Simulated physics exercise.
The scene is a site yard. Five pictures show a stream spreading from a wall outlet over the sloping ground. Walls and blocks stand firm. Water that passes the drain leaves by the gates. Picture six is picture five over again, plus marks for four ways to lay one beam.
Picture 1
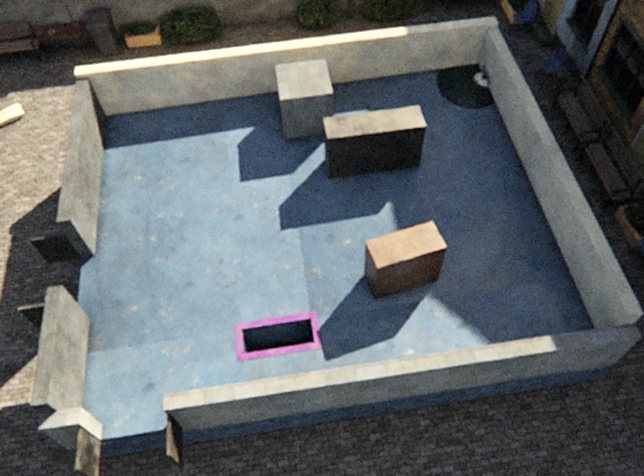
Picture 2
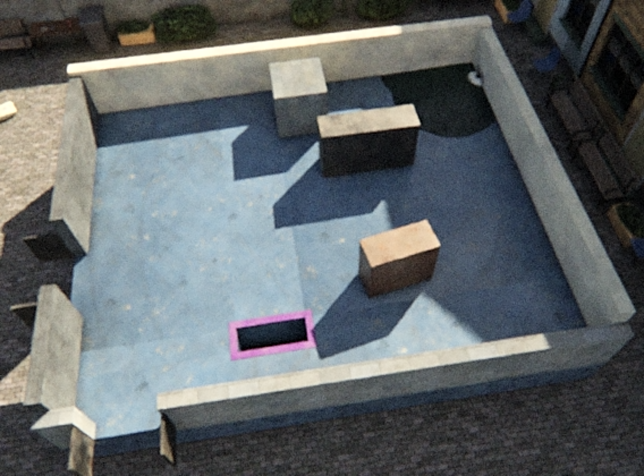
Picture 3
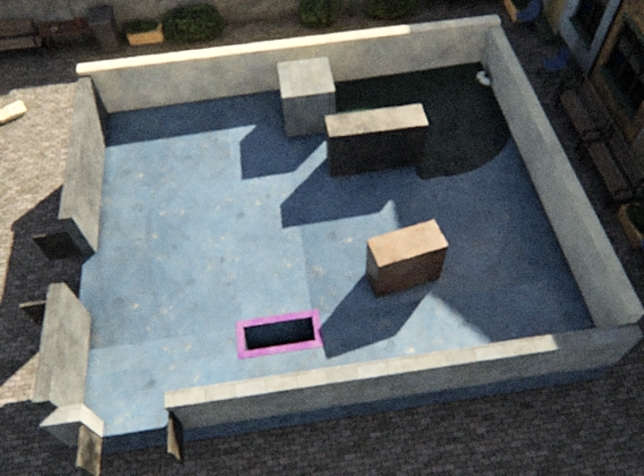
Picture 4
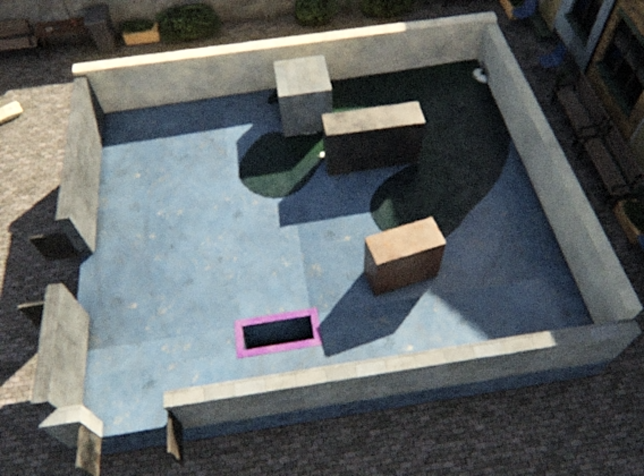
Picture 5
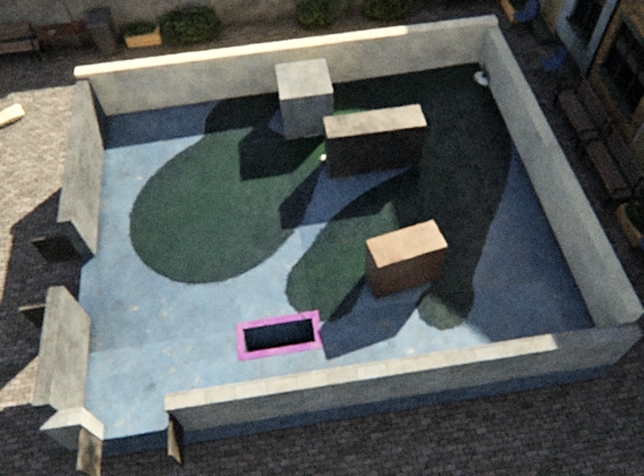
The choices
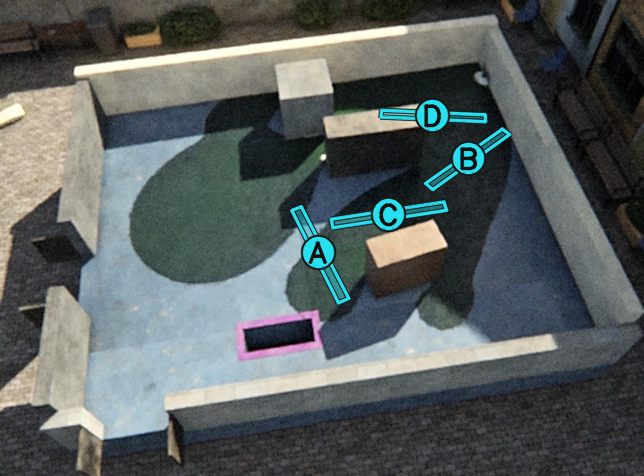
In a walled yard with a blue floor, three blocks and a pink-edged drain, a dark green patch appears in the far right corner, grows along the back, then spreads around the blocks and across much of the floor.
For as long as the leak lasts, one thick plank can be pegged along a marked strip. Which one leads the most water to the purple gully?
B beats the others.
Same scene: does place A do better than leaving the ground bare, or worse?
Place A is worse.
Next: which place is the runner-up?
That would be D.
In cyan, A from (296, 208) to (343, 300); B from (429, 186) to (506, 131); C from (332, 223) to (445, 206); D from (381, 113) to (485, 118).
Choosing A, about 6 % of the stream goes into the purple gully, about 93 % out by the gates.
Choosing B, about 14 % of the stream goes into the purple gully, about 85 % out by the gates.
Choosing C, about 6 % of the stream goes into the purple gully, about 94 % out by the gates.
Choosing D, about 10 % of the stream goes into the purple gully, about 89 % out by the gates.
